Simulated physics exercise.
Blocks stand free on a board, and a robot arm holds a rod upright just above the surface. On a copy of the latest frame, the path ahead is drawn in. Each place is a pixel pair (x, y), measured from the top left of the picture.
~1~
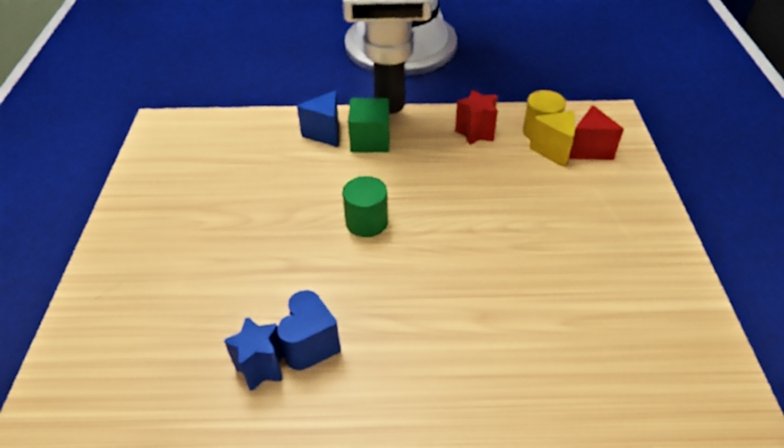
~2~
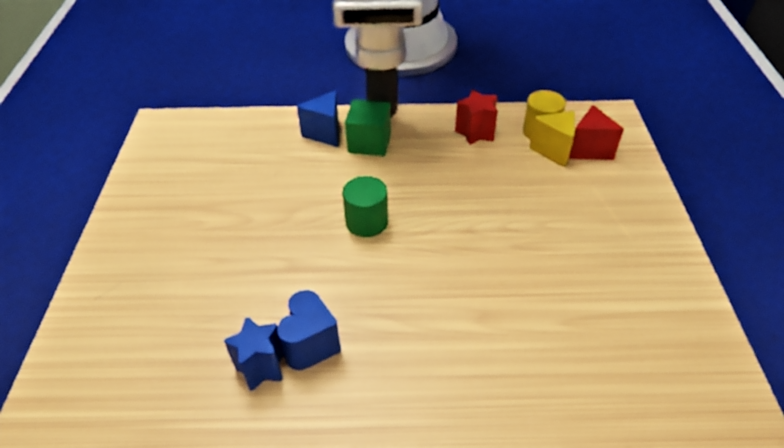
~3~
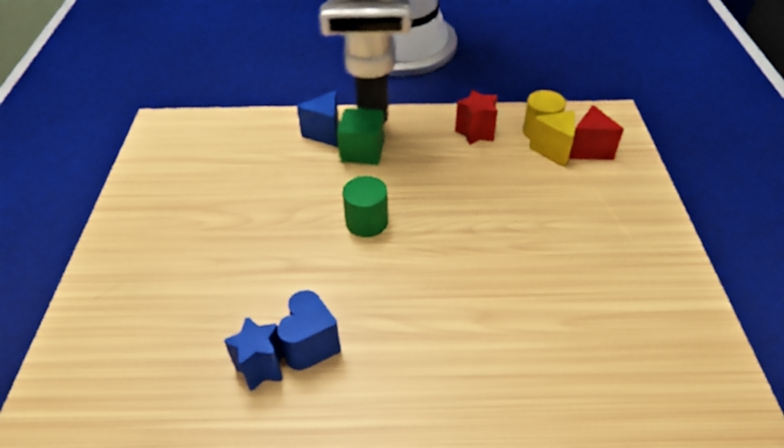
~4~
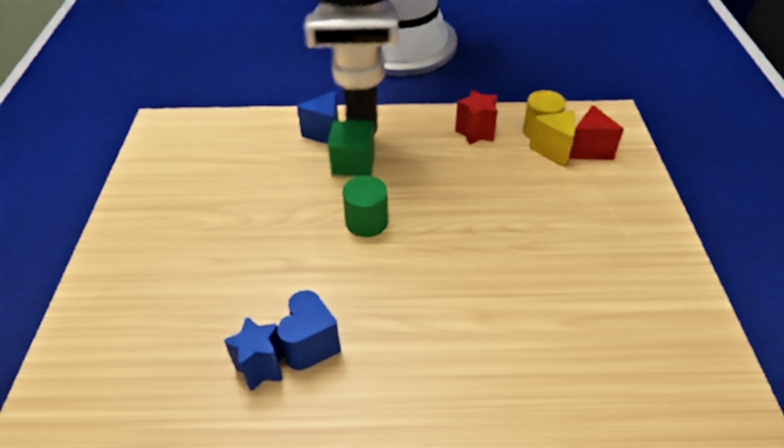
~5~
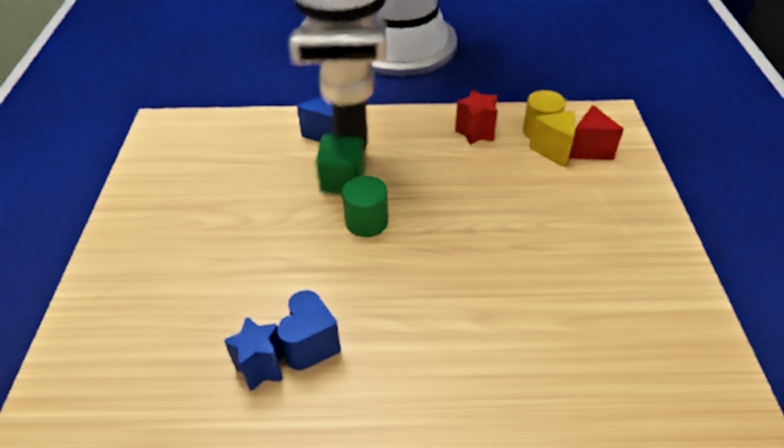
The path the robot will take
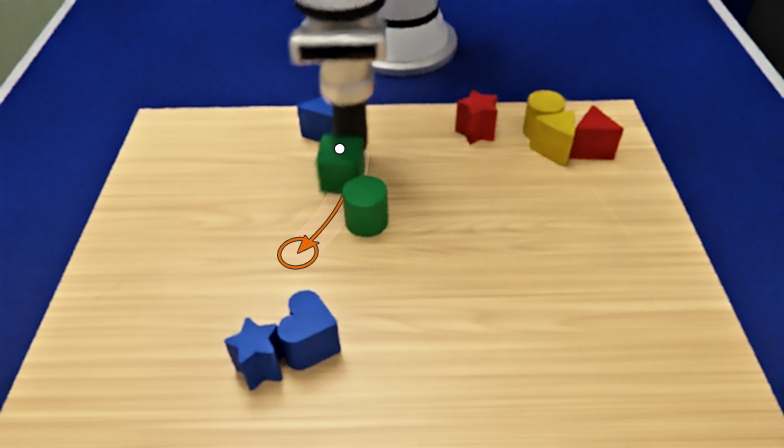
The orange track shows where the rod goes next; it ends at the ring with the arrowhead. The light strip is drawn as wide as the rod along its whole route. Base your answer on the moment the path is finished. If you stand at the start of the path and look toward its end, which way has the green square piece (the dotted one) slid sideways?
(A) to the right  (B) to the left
Option A.
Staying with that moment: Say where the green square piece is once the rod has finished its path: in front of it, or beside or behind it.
It keeps leading.
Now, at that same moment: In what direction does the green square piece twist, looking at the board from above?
It turns clockwise.
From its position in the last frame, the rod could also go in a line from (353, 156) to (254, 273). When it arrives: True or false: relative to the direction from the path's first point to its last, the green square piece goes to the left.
True
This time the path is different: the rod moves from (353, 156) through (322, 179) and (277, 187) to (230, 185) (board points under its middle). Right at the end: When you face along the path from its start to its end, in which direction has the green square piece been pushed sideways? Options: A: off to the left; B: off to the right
I'll go with A - off to the left.
The drawn path runs from (353, 156) over (347, 187) and (329, 220) to (298, 253); the dot is on the green square piece.
On the path given first. One third of the way, rod at (346, 176); green square piece at (323, 180), turned 25° clockwise.
Two thirds of the way, rod at (327, 210); green square piece at (293, 212), turned 40° clockwise; green round block at (367, 194).
At the end, rod at (296, 242); blue triangle not moved; green square piece at (253, 244), turned 55° clockwise; green round block at (367, 194).
